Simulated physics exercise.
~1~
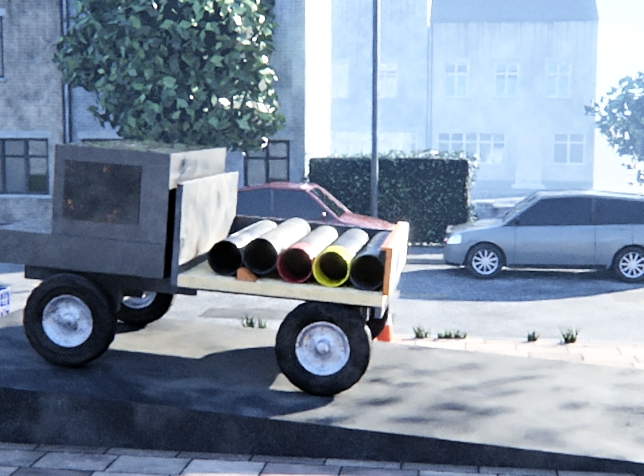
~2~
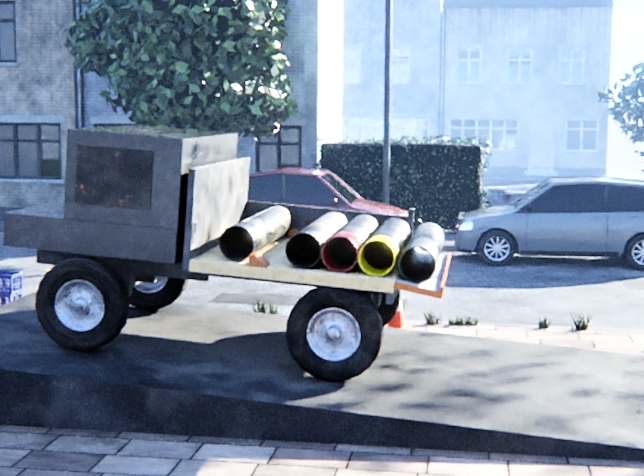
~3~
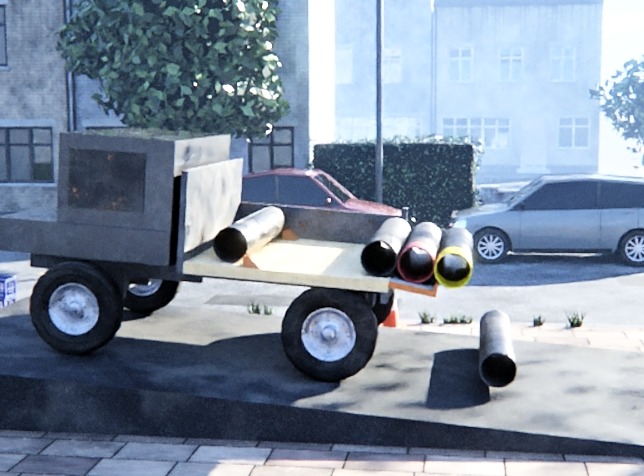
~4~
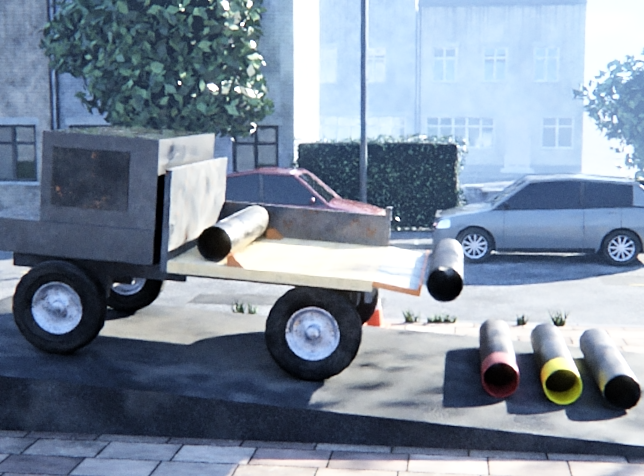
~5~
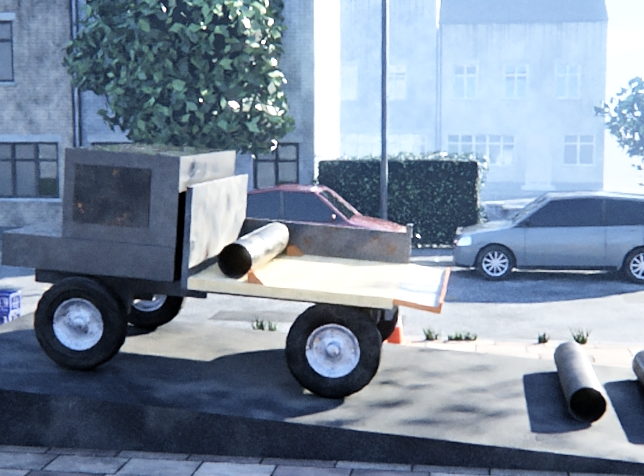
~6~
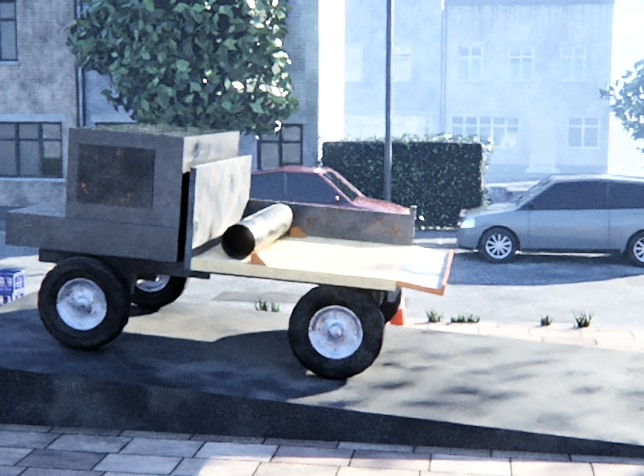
On a sloping street, the tailgate of a small truck dropped open and the row of pipes in its bed rolled right, tumbling off one after another, red and yellow among them, until only the one behind the orange chock remained aboard.
